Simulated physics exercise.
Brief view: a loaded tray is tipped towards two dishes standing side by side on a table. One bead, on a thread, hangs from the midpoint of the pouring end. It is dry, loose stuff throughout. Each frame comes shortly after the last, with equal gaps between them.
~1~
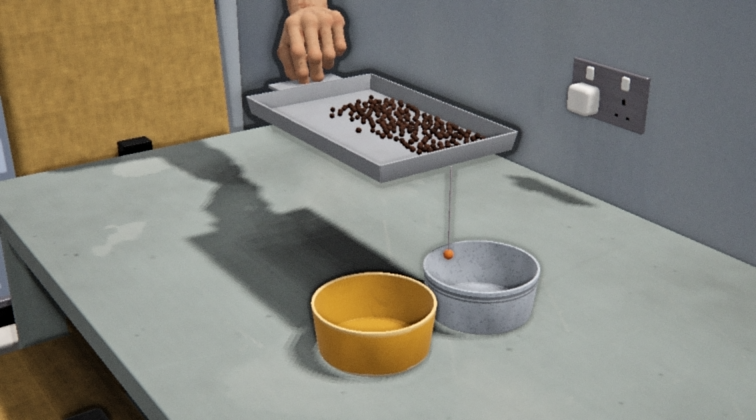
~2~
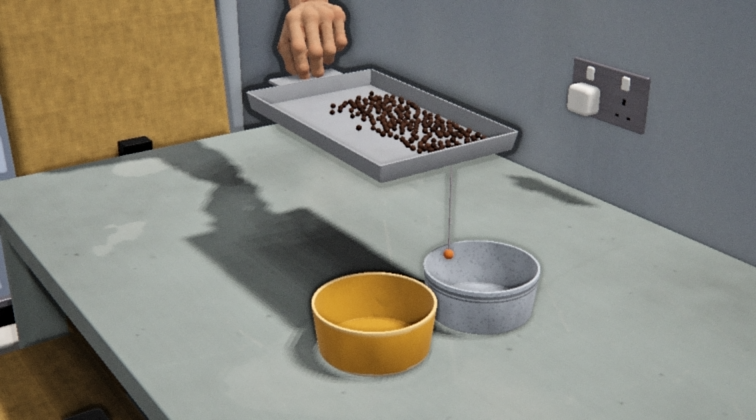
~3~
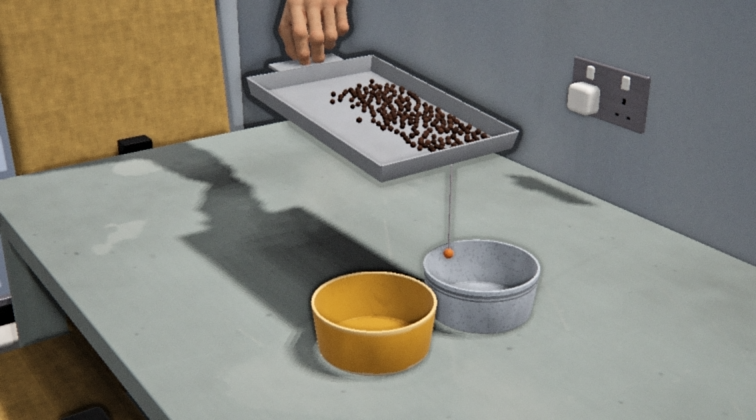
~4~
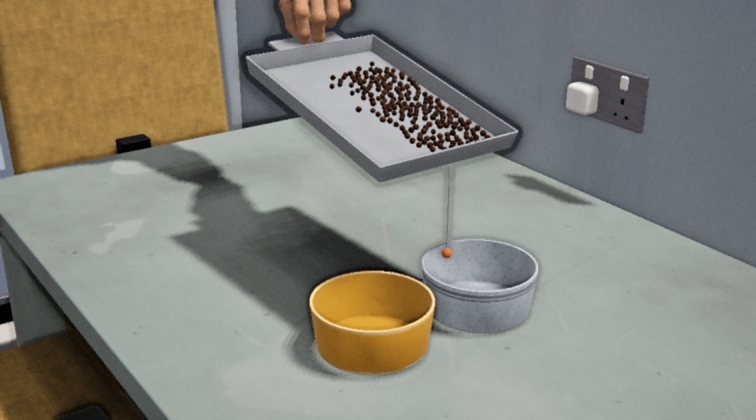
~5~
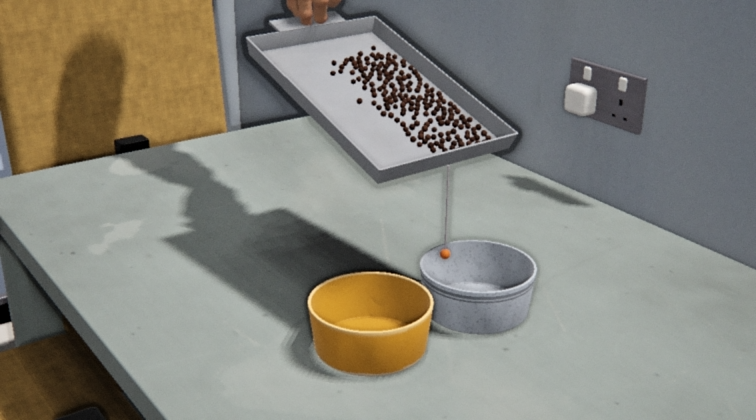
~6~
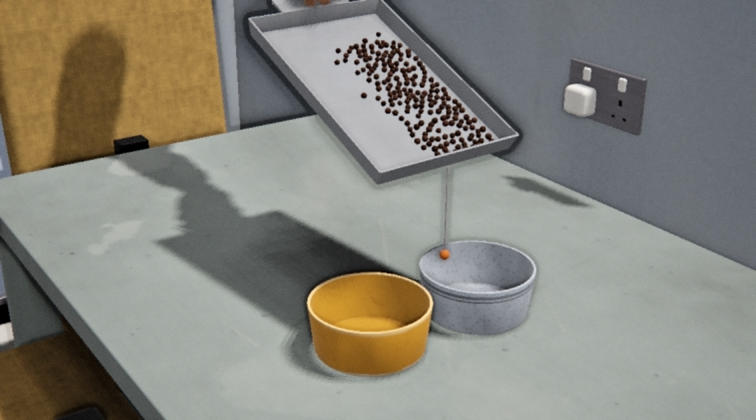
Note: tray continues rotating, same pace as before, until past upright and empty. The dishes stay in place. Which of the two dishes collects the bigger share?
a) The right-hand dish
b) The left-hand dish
a.
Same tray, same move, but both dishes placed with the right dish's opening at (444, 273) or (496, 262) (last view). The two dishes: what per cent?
Roughly 50 % and then 70 %.
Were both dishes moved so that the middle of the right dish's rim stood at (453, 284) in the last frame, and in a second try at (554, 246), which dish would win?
Results - the dish on the right side first, the dish on the left side second.
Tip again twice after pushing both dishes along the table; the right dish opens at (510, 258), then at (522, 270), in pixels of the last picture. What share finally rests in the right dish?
It comes to near 30 per cent the first time and near 40 per cent the second time.
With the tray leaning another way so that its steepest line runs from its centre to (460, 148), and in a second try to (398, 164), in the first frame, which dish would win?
First: The dish at right. Second: The dish at left.
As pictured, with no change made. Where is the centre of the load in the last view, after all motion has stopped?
Around (467, 316).
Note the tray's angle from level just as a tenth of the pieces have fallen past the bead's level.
Angle: Approx. 75 degrees.
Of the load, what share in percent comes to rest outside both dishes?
Some 30 percent of the load.
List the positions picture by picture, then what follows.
Corners of the pouring end at (381, 164) and (512, 131), level; middle of the load at (407, 126), allspice berries; left dish at (410, 347); right dish at (519, 306); bead on its thread at (448, 255), in the first frame.
Corners of the pouring end at (382, 164) and (513, 131), level; middle of the load at (407, 124), in the second frame.
Corners of the pouring end at (382, 164) and (514, 131), tipped barely, level across its low end; middle of the load at (407, 117), in the third frame.
Corners of the pouring end at (382, 164) and (513, 131), tipped a little, level across its low end; middle of the load at (407, 107), in the fourth frame.
Corners of the pouring end at (381, 167) and (513, 132), tipped clearly, level across its low end; middle of the load at (408, 100), in the fifth frame.
Corners of the pouring end at (381, 169) and (514, 133), tipped clearly, level across its low end; middle of the load at (413, 96), nearly all on the move; left dish at (406, 347); right dish at (515, 307), in the sixth frame.
Soon, tray tipped steeply; most on the tray; a stray few outside both; a small part in the air.
A while on, tray tipped past a quarter turn; about a third on the tray; a stray few in the left dish; a small part in the right dish; a small part outside both; about a third in the air.
Towards the end, tray tipped past a quarter turn; about a quarter in the left dish; about half in the right dish; about a third outside both.
Finally, tray tipped past a quarter turn; about a quarter in the left dish; about half in the right dish; about a third outside both.
